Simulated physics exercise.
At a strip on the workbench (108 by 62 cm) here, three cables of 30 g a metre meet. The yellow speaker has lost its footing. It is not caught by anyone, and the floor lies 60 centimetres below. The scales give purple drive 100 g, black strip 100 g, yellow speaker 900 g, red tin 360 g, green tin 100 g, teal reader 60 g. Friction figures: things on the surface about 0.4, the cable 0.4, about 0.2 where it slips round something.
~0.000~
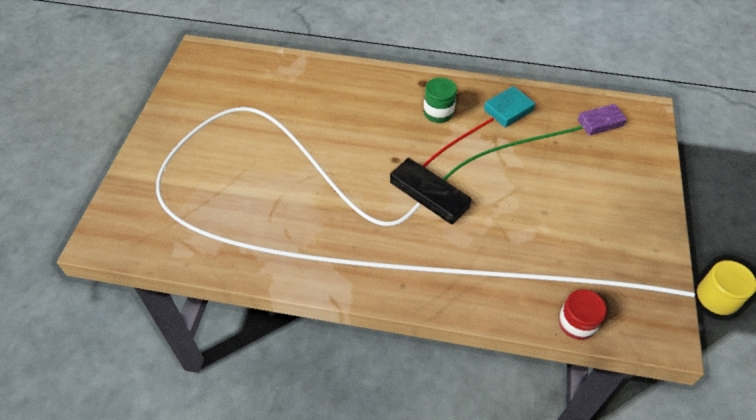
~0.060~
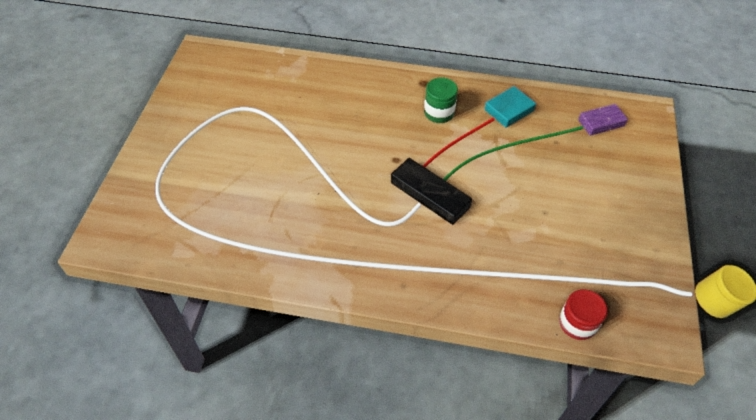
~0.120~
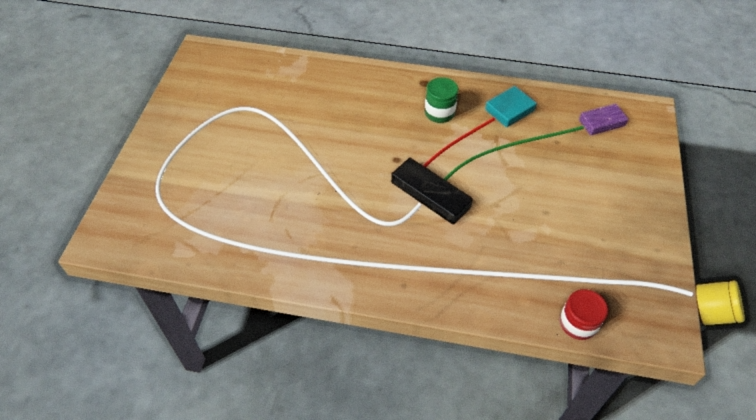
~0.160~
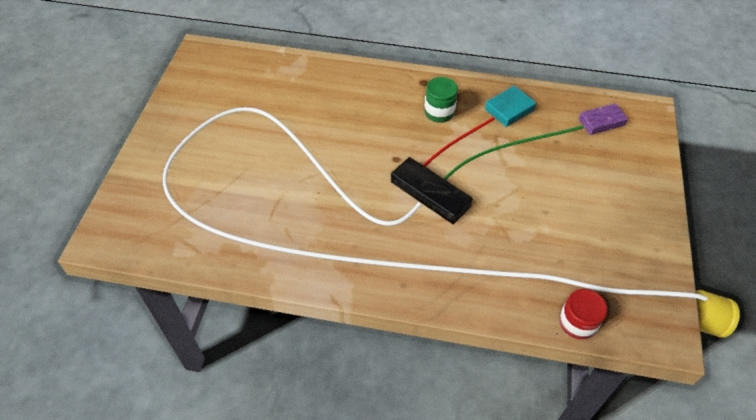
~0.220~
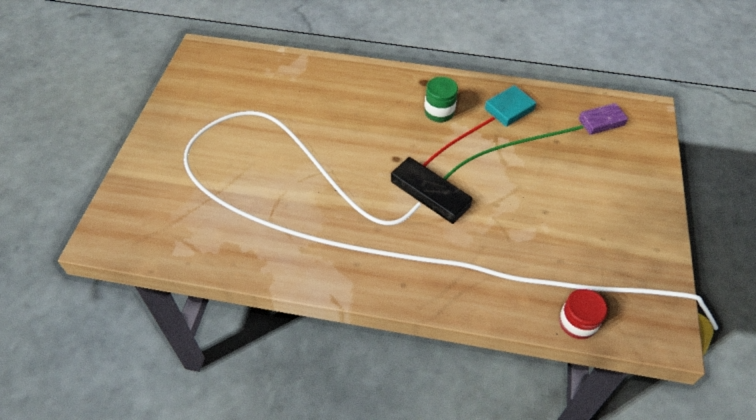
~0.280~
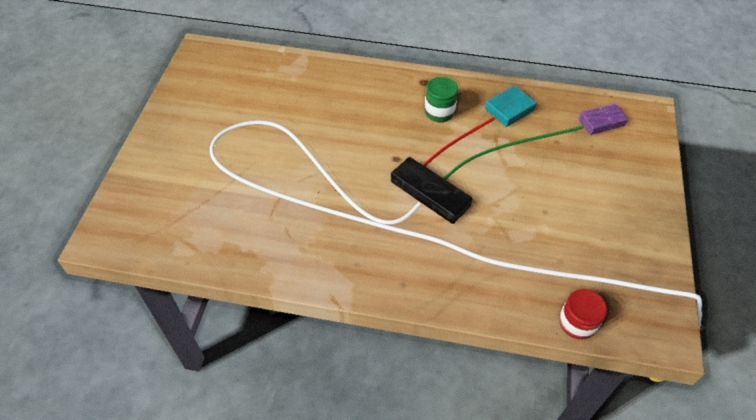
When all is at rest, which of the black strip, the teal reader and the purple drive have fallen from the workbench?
Log - black strip remains on top; teal reader remains on top; purple drive remains on top.
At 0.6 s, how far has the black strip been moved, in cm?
It has shifted some 0 centimetres from where it began.
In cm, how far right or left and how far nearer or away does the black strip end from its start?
Sideways about 5 cm to the right; in depth about 1 cm farther off.
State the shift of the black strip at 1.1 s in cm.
Offset: Approx. 5 cm.
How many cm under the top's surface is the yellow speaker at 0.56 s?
Measured: Near 55 cm.
At 0.6 s, the strip's end of the white cable at (419, 204); yellow speaker over the edge.
At 0.8 s, the strip's end of the white cable at (456, 209); black strip 5 cm off its start, yellow speaker over the edge.
At 1.1 s, the strip's end of the white cable at (460, 208); black strip 5 cm off its start at (461, 185), yellow speaker over the edge.
At 1.4 s, the strip's end of the white cable at (460, 208); black strip 5 cm off its start, yellow speaker over the edge.
At 2.6 s, the strip's end of the white cable at (460, 208); black strip 5 cm off its start at (461, 185), teal reader 0 cm off its start at (511, 102), purple drive 0 cm off its start at (605, 115), yellow speaker over the edge.
